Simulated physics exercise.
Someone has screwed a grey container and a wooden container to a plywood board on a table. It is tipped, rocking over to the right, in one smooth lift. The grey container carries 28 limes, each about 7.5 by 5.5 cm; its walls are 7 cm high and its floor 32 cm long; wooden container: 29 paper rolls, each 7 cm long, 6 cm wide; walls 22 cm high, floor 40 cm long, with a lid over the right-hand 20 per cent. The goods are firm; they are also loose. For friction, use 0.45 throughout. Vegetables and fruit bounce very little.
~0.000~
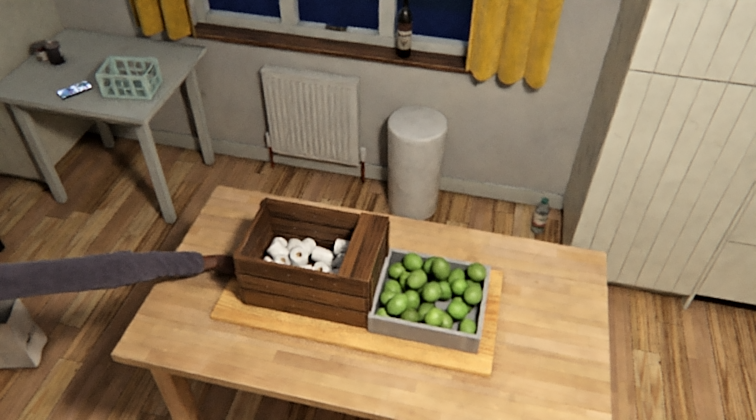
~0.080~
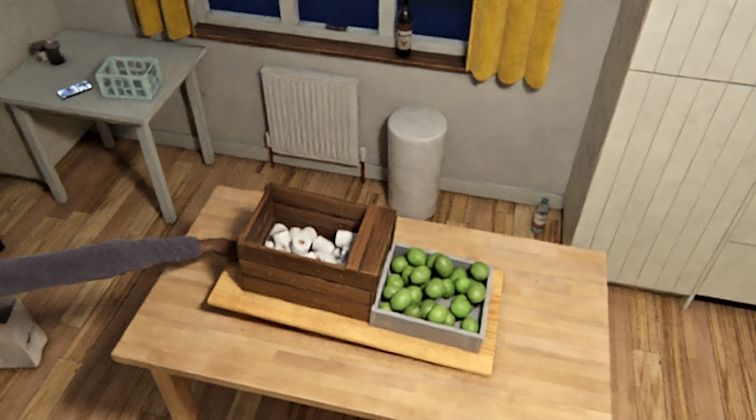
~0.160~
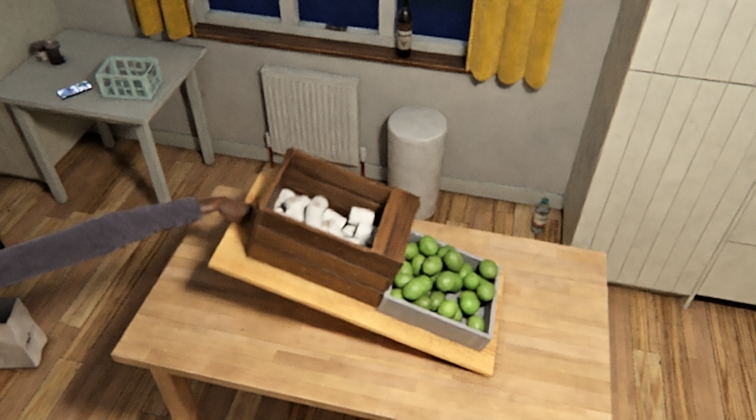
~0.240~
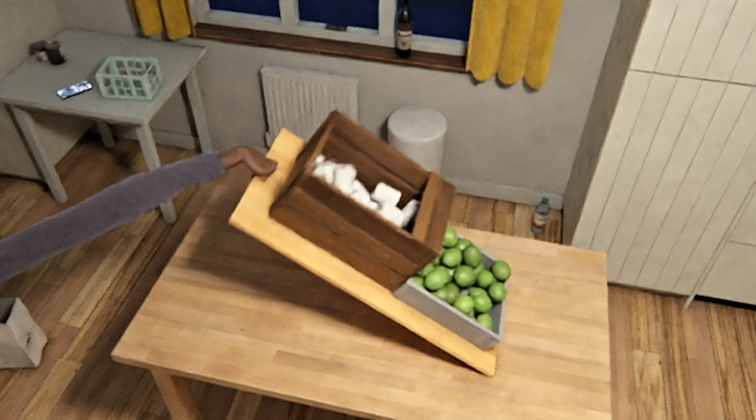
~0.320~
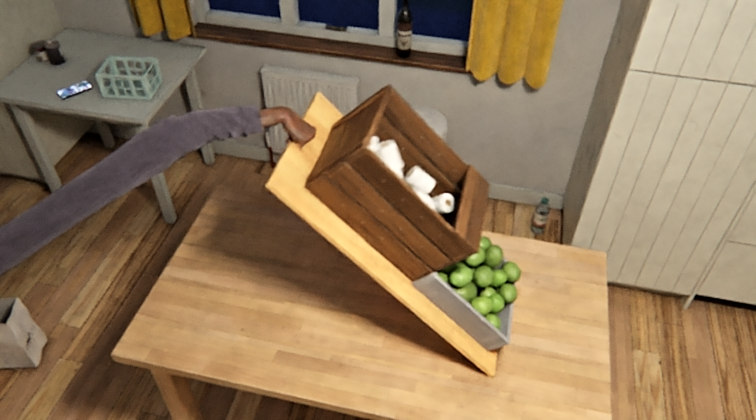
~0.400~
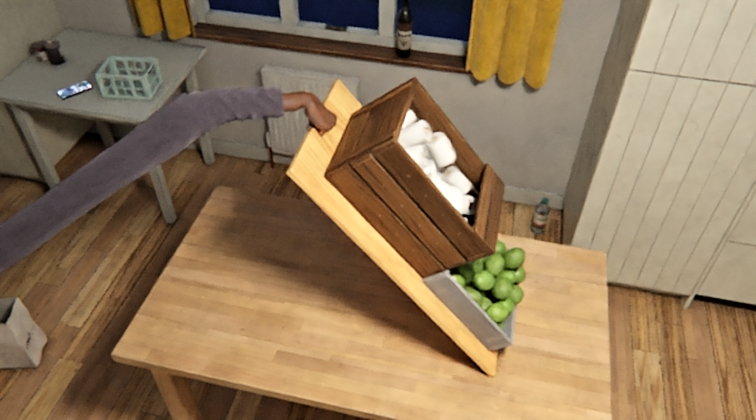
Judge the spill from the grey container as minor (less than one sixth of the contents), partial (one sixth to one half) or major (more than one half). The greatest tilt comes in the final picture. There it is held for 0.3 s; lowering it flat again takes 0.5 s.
My guess is it will lose one sixth to one half of its load.
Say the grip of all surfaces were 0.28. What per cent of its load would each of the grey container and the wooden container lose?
In that case the grey container sheds 40 per cent, while the wooden container sheds 40 per cent.
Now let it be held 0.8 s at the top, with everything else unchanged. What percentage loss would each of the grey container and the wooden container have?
Grey container 40%, wooden container 30%.
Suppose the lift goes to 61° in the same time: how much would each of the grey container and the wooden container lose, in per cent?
Then grey container 70 %, wooden container 70 %.
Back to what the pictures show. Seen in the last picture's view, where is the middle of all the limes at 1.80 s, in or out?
Near (469, 306).
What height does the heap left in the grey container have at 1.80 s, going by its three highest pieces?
It stands close to 10 cm high.
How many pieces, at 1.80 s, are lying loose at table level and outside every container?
Some 10 pieces.
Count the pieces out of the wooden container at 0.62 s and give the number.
Count for the wooden container: Roughly 8.
After 0.62 s, tilt 50°; the grey container is down by 5 of 28 and the wooden container is down by 7 of 29.
After 0.90 s, tilt 32°; the grey container is down by 10 of 28 and the wooden container is down by 13 of 29.
After 1.30 s, tilt 0°; the grey container is down by 11 of 28 and the wooden container is down by 13 of 29.
Outcome (at 1.80 s), the grey container is down by 11 of 28 and the wooden container is down by 13 of 29. Asked share, 11 of 28, 39 per cent.
